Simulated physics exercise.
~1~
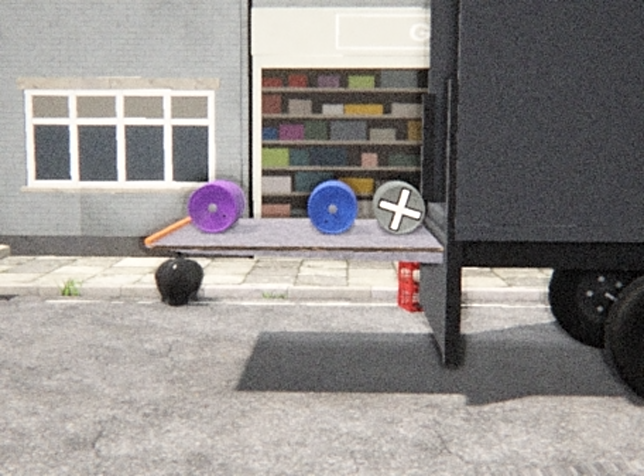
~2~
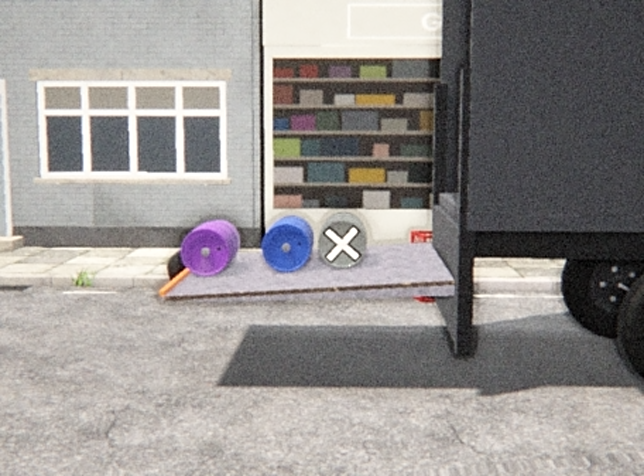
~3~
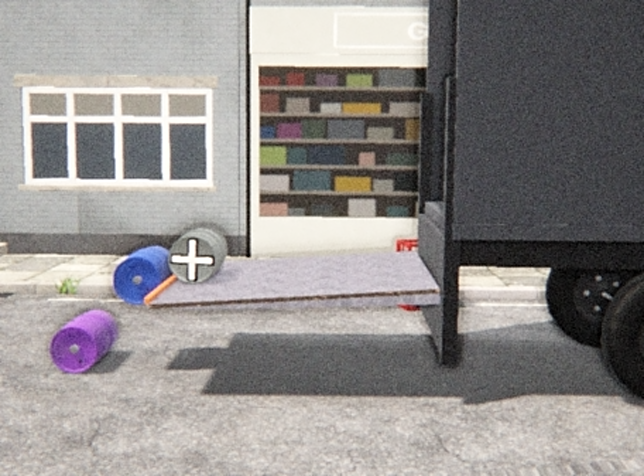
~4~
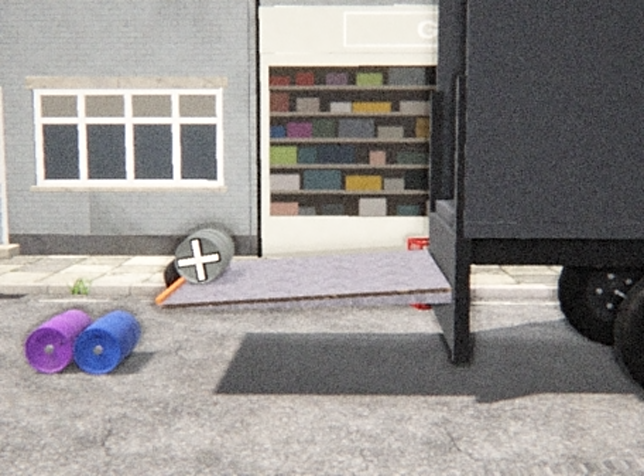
A purple keg, a blue keg and a grey one marked with a white cross stand end-on along a steel platform at the back of a dark lorry, seen side-on from across a street by a slightly swaying camera. Behind them are a grey brick building and a shop with colourful shelves. The platform lowers and slopes down to the left, and the kegs roll towards the orange stop at its edge. The purple keg goes over onto the road, and the blue follows. Both end side by side on the ground, while the crossed keg stays on the platform against the stop.
